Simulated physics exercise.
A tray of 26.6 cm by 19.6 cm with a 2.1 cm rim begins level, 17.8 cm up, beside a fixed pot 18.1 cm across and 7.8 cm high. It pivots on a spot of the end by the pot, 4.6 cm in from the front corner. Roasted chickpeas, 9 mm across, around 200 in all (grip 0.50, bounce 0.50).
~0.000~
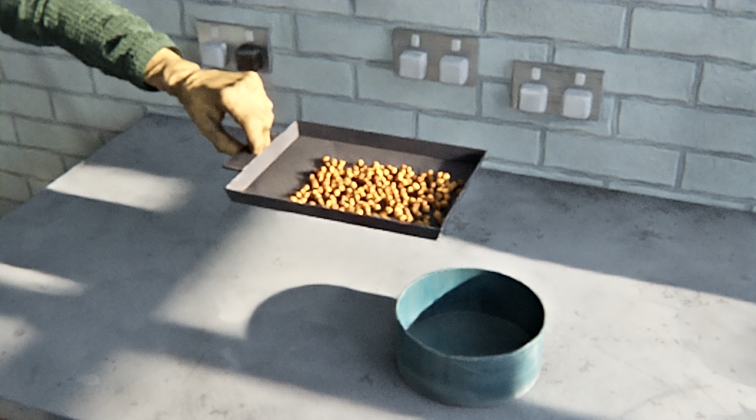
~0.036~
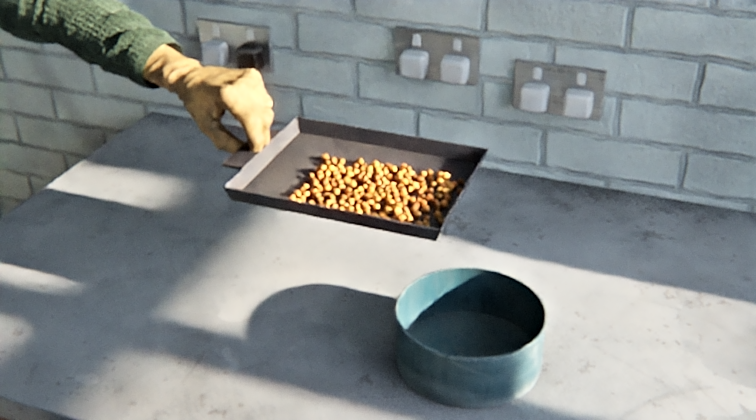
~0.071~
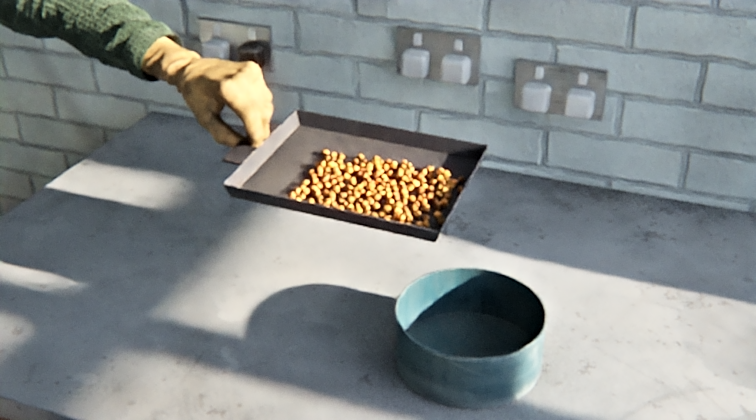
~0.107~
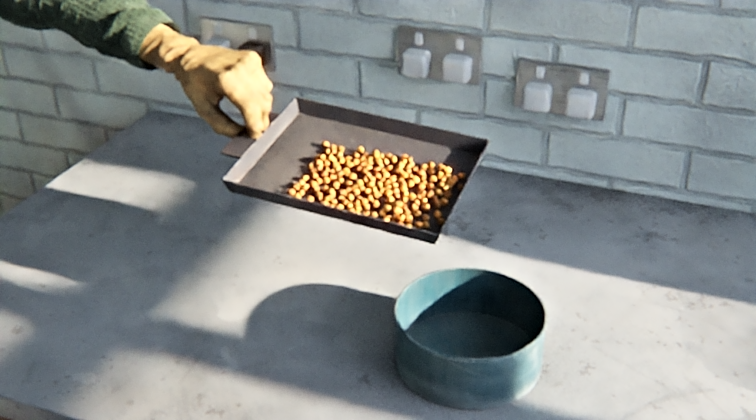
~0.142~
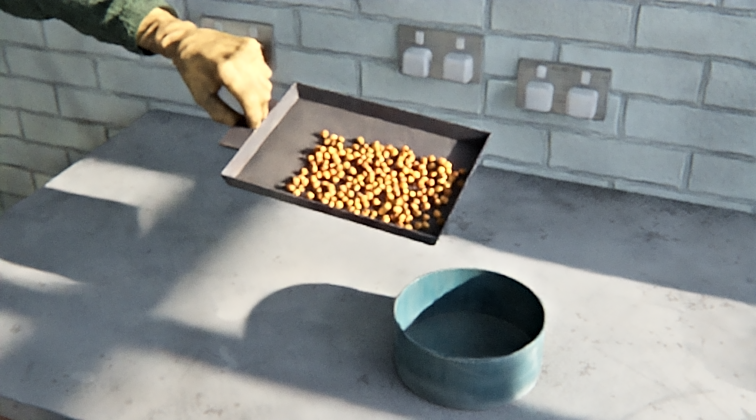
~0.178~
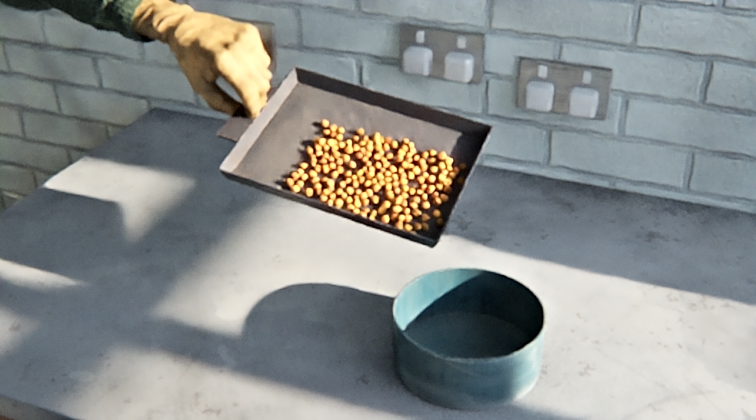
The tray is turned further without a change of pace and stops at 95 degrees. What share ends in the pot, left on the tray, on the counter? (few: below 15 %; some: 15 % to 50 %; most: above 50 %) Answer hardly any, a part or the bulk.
In the pot: The bulk; left on the tray: Hardly any; on the counter: A part.
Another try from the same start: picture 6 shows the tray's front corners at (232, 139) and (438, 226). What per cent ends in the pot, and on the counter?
Pot 60, counter 40.
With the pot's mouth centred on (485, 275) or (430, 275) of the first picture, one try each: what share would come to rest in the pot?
About 5 and 50 per cent.
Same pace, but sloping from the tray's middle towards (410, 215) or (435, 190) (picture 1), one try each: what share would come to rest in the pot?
Some 100 and 40 per cent.
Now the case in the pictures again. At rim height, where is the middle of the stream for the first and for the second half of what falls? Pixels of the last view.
First near (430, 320), later near (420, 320).
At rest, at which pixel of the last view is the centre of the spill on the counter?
Around (386, 395).
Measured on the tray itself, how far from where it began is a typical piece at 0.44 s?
Some 4 cm.
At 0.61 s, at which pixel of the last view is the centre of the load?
At about (398, 208).
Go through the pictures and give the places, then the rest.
The first frame shows tray tilt 0 degrees, front corners at (231, 187) and (436, 225); middle of the pieces at (379, 193); pot at (471, 309).
The second frame shows tray tilt 1 degrees, front corners at (231, 185) and (436, 226); middle of the pieces at (379, 192).
The third frame shows tray tilt 3 degrees, front corners at (230, 182) and (436, 227), lowest corner right front; middle of the pieces at (379, 189).
The fourth frame shows tray tilt 7 degrees, front corners at (229, 177) and (436, 230), lowest corner right front; middle of the pieces at (379, 186).
The fifth frame shows tray tilt 12 degrees, front corners at (228, 172) and (435, 233), lowest corner right front; middle of the pieces at (379, 182).
The sixth frame shows tray tilt 18 degrees, front corners at (226, 166) and (434, 236), lowest corner right front; middle of the pieces at (379, 177); pot at (469, 310). Its pace works out near 150 degrees a second.
After 0.44 s, tilt 56 degrees; the tray holds 100 %, the pot 0 %.
After 0.61 s, tilt 82 degrees; the tray holds 100 %, the pot 0 %.
After 0.91 s, tilt 95 degrees; the tray holds 5 %, the pot 70 %.
At rest (1.7 s), pot 80 %, tray 0 %, counter 20 %.
